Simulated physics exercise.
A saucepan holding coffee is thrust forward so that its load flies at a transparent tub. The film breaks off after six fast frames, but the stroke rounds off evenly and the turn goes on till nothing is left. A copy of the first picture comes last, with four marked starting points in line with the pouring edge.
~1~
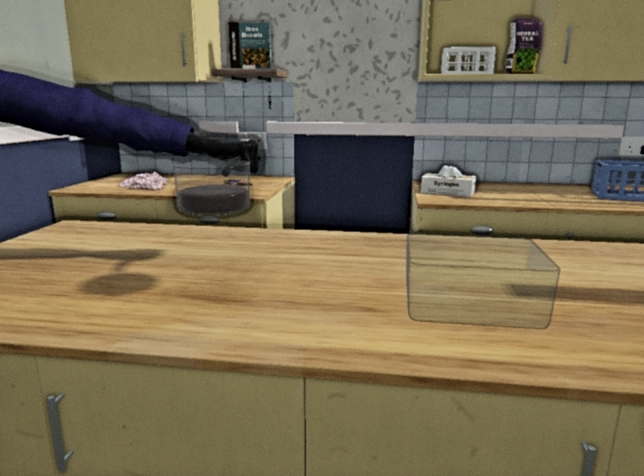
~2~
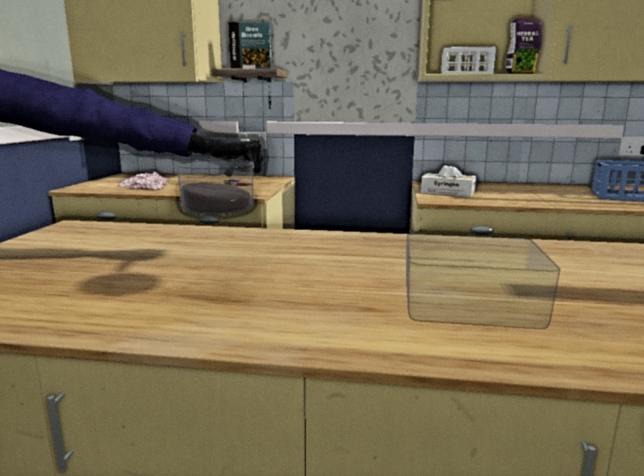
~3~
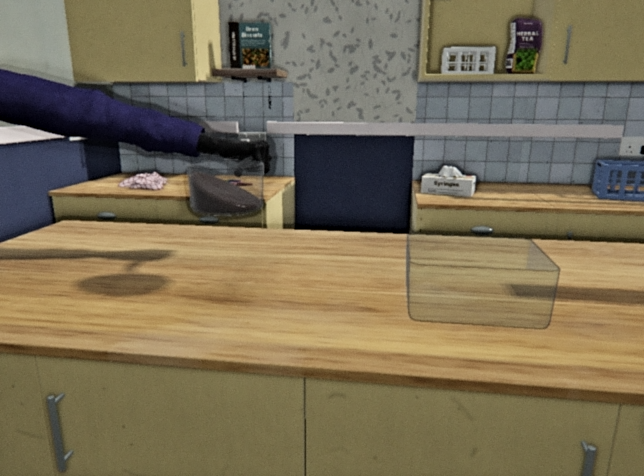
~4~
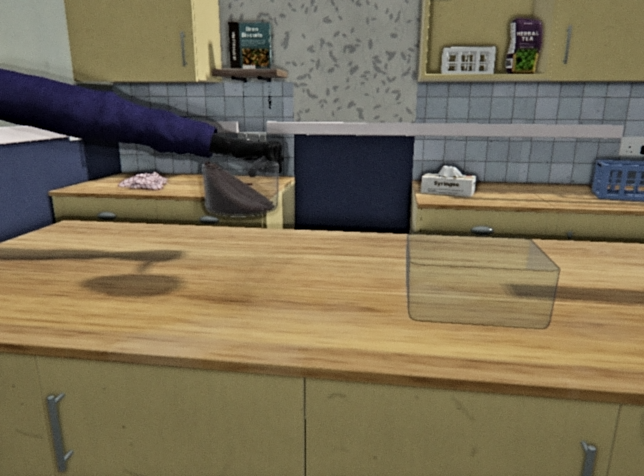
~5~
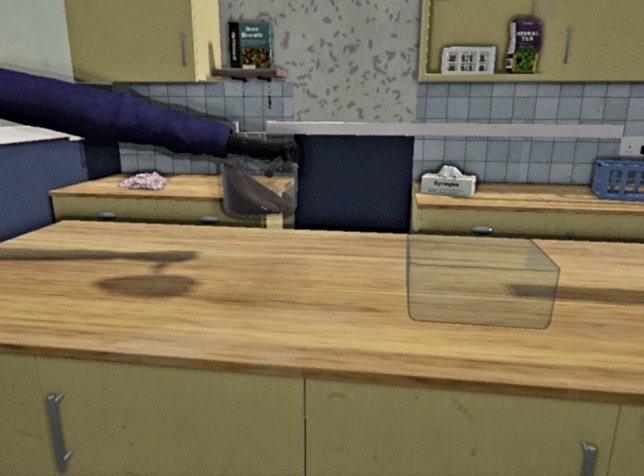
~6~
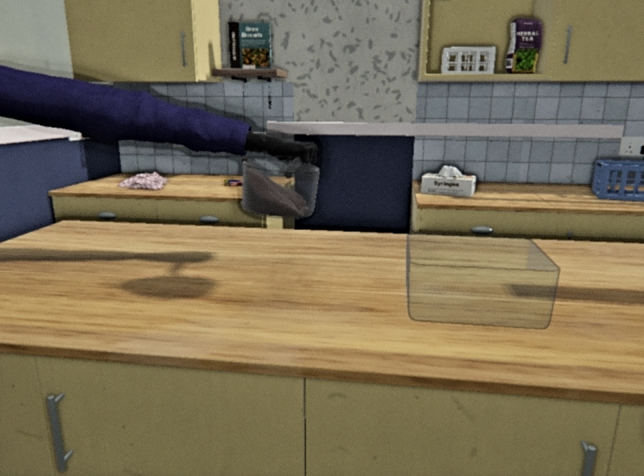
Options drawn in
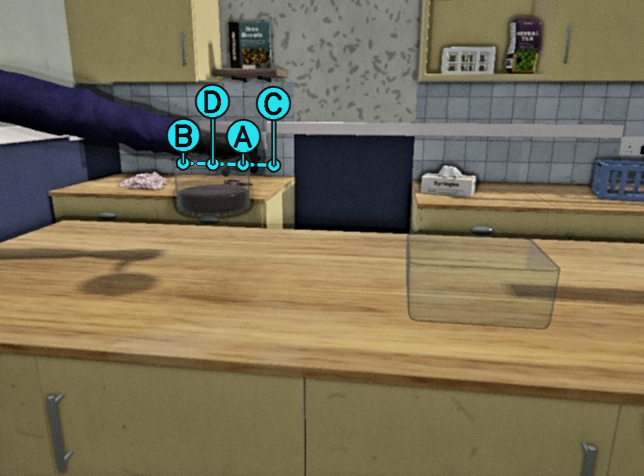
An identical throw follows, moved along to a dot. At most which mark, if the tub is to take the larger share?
Dot C.
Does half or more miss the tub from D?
Yes, that goes wrong.
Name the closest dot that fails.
The answer is A.
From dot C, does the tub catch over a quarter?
Yes, clearly.
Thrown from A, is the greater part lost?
Yes, that goes wrong.
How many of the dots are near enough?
One.
On the marked copy, A at (243, 164); B at (183, 163); C at (273, 165); D at (212, 163).
If A is chosen, about 37 % lands in the tub, 59 % falls short and 4 % goes beside or beyond.
If B is chosen, about 6 % lands in the tub, 93 % falls short.
If C is chosen, about 62 % lands in the tub, 32 % falls short and 5 % goes beside or beyond.
If D is chosen, about 16 % lands in the tub, 82 % falls short and 3 % goes beside or beyond.
